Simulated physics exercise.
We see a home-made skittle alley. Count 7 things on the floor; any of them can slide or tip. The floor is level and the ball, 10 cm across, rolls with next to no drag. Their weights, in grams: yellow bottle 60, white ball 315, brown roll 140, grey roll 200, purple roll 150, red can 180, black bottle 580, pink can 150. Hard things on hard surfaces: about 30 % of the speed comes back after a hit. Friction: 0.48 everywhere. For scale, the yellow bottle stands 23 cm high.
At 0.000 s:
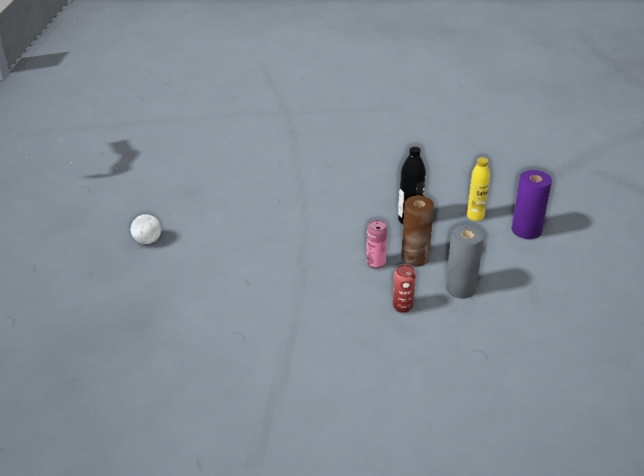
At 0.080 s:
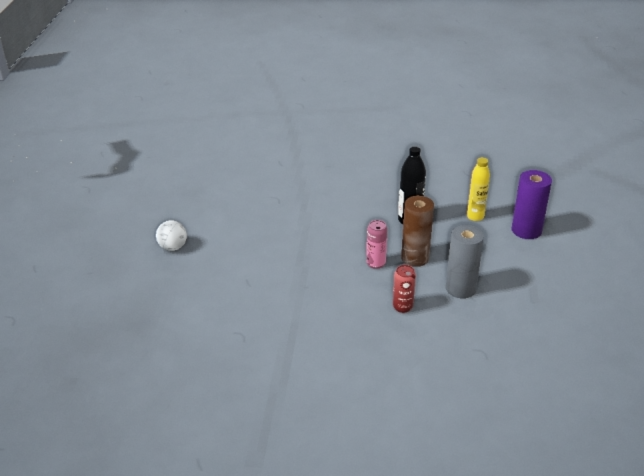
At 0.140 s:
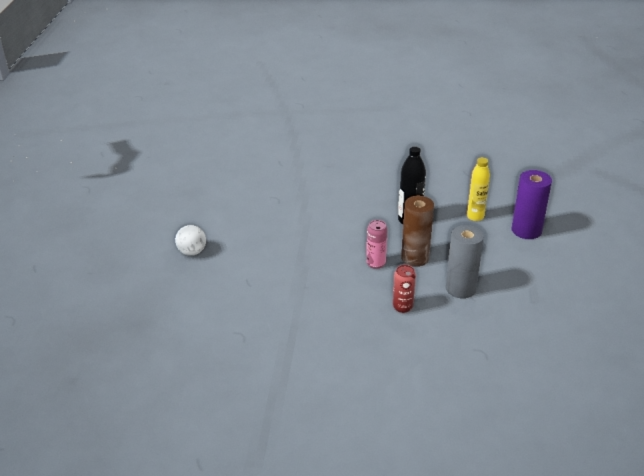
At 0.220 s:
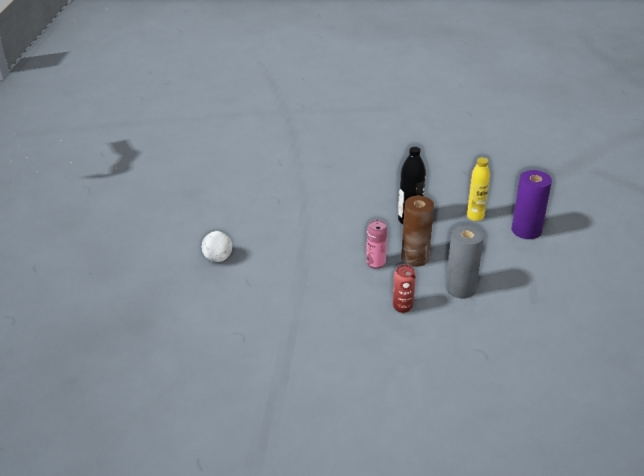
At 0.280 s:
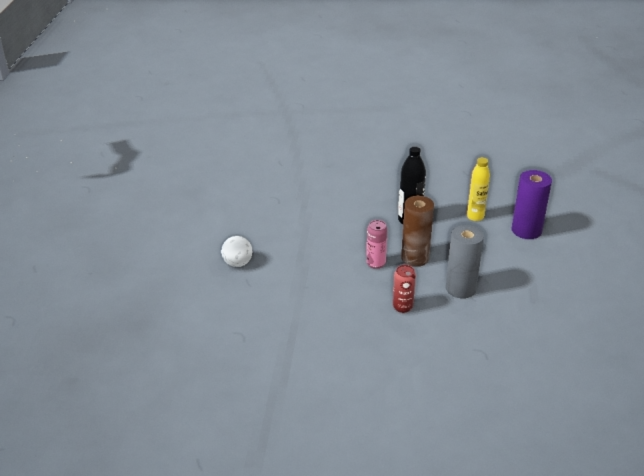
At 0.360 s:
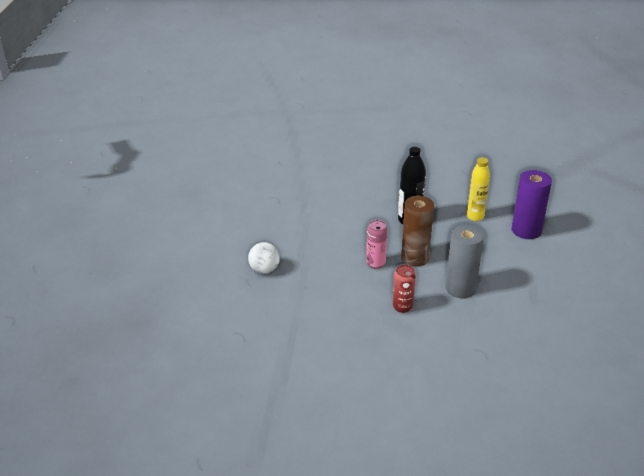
Grey roll, brown roll and other upright bottles, cans and a purple roll standing still while a white ball rolls rightward across grey floor.
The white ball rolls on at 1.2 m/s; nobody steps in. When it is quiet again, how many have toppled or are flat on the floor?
Things lost: Just one.
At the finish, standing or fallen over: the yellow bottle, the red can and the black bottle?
The yellow bottle is still upright; the red can falls over; the black bottle keeps standing.
Around 0.66 s, ball 78 cm along; white ball near (370, 284).
Around 1.06 s, ball 97 cm along; white ball near (433, 285); red can on its side.
Finally (4.0 s), on their side or leaning hard on the floor, red can; the other 6 still in place (within 8 cm). Final places as that camera would see them, yellow bottle near (479, 189), brown roll near (417, 232).
